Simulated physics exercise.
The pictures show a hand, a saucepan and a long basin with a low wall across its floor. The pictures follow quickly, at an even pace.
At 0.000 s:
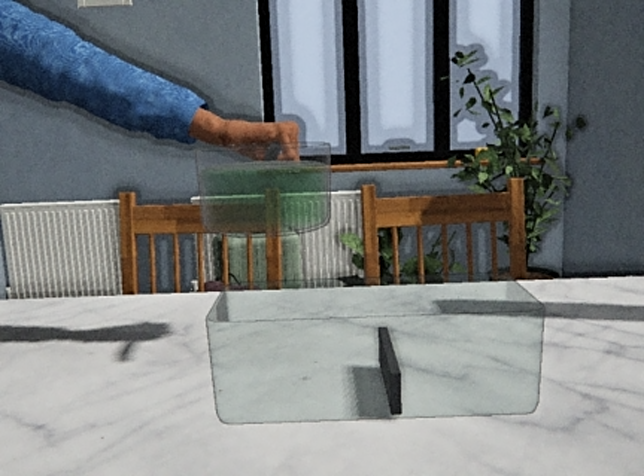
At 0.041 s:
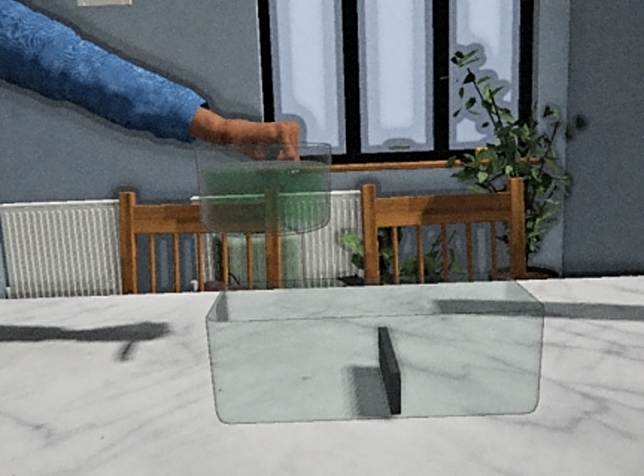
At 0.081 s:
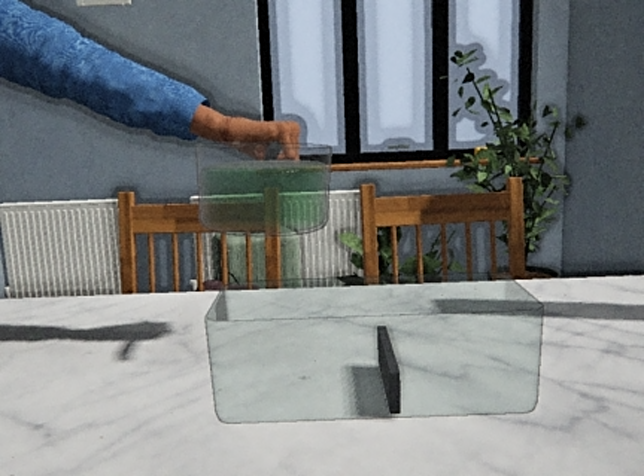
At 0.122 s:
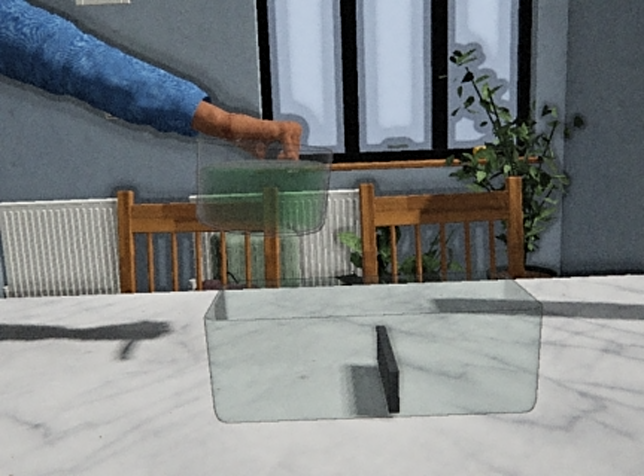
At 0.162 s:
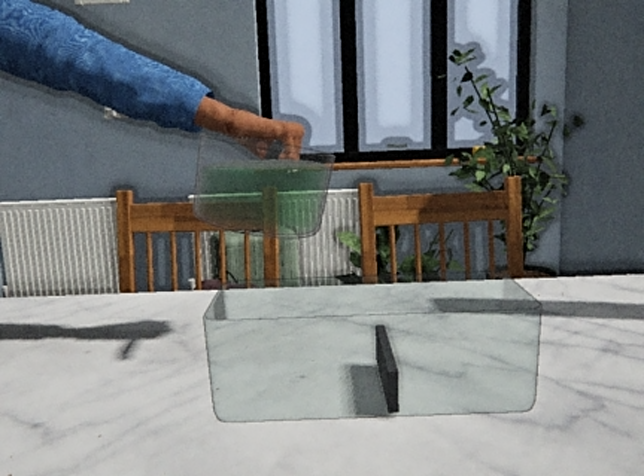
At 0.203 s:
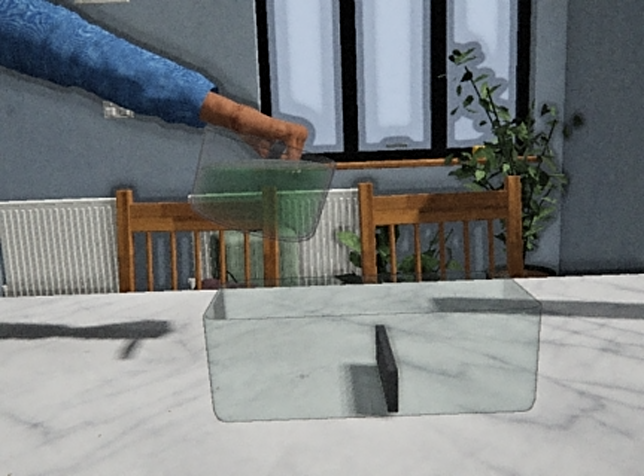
Above a marble table near a window, a hand held a clear saucepan of green liquid over a long glass basin with a low dark wall inside, then slowly tilted it slightly to the right.
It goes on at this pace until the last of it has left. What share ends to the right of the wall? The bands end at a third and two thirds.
In the end between a third and two thirds is right of the wall.
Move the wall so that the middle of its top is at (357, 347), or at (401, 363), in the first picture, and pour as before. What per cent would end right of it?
About 90 and 35 per cent.
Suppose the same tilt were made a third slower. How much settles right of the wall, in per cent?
Roughly 60 in a hundred.
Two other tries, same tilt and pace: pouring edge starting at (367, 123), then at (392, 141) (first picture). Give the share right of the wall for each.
The first gives 90 %, the second 90 %.
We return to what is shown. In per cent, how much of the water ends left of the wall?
It comes to 50 per cent or so.
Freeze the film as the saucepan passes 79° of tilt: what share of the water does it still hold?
Roughly 60 in a hundred.
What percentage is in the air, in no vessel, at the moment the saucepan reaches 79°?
About 30 per cent.
By 0.51 s the tilt is 79° and 59 per cent is still to pour, 2 is left of the wall and 6 right of it.
By 0.74 s the tilt is 99° and 15 per cent is still to pour, 27 is left of the wall and 48 right of it.
By 0.97 s the tilt is 99° and 3 per cent is still to pour, 44 is left of the wall and 48 right of it.
By 1.23 s the tilt is 99° and 0 per cent is still to pour, 50 is left of the wall and 48 right of it.
At rest 51 per cent lies left of the wall, 48 right of it and 1 outside.
